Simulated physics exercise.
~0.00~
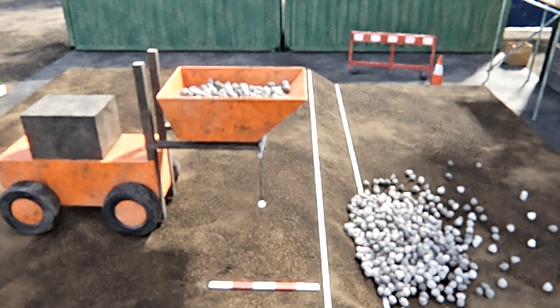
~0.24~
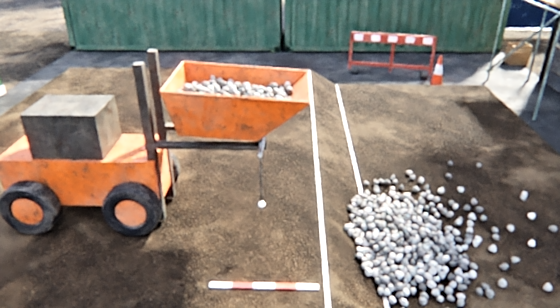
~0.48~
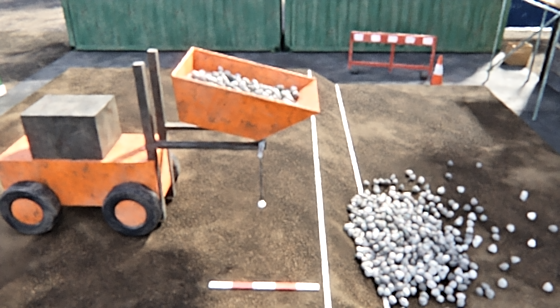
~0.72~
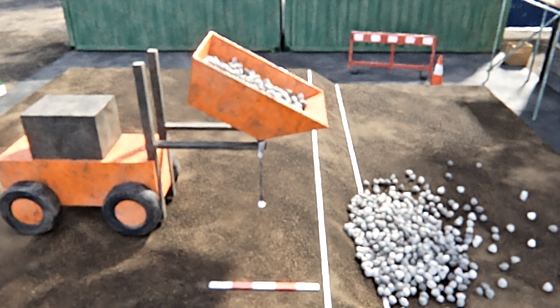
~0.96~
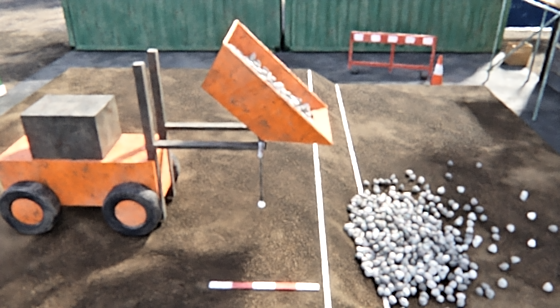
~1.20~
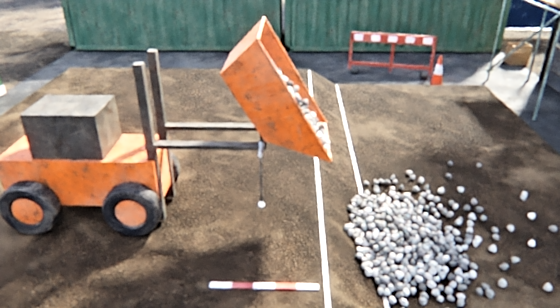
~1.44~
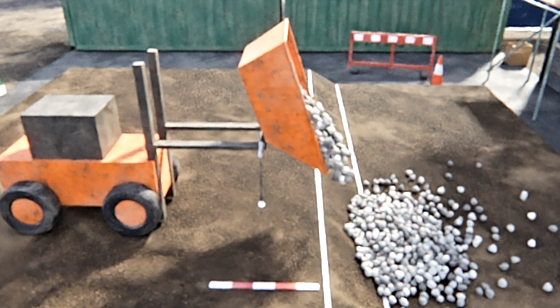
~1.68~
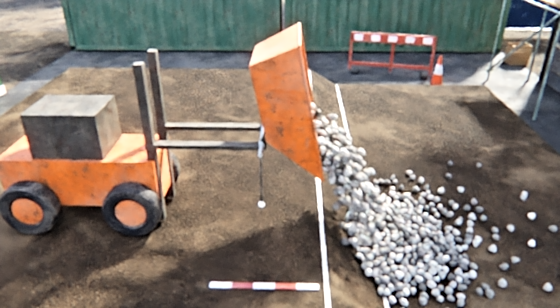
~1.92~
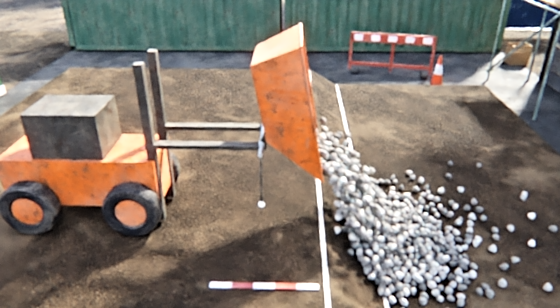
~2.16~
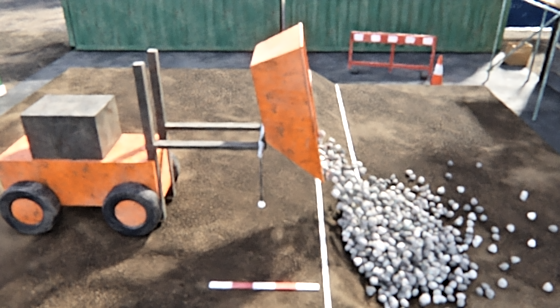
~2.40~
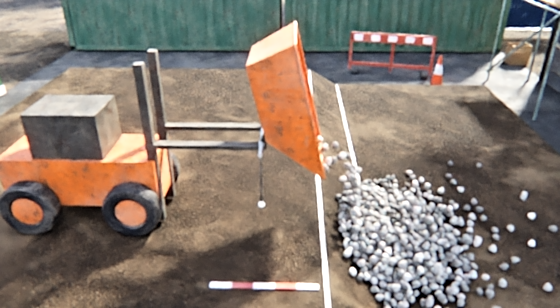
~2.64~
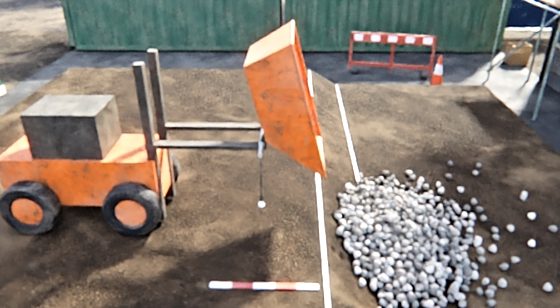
An orange skip full of pale, rounded stones, held up by a small forklift, tipped steeply forward to the right and poured its load down beside the loose heap already there, then rocked back slightly and hung empty above the bigger pile.
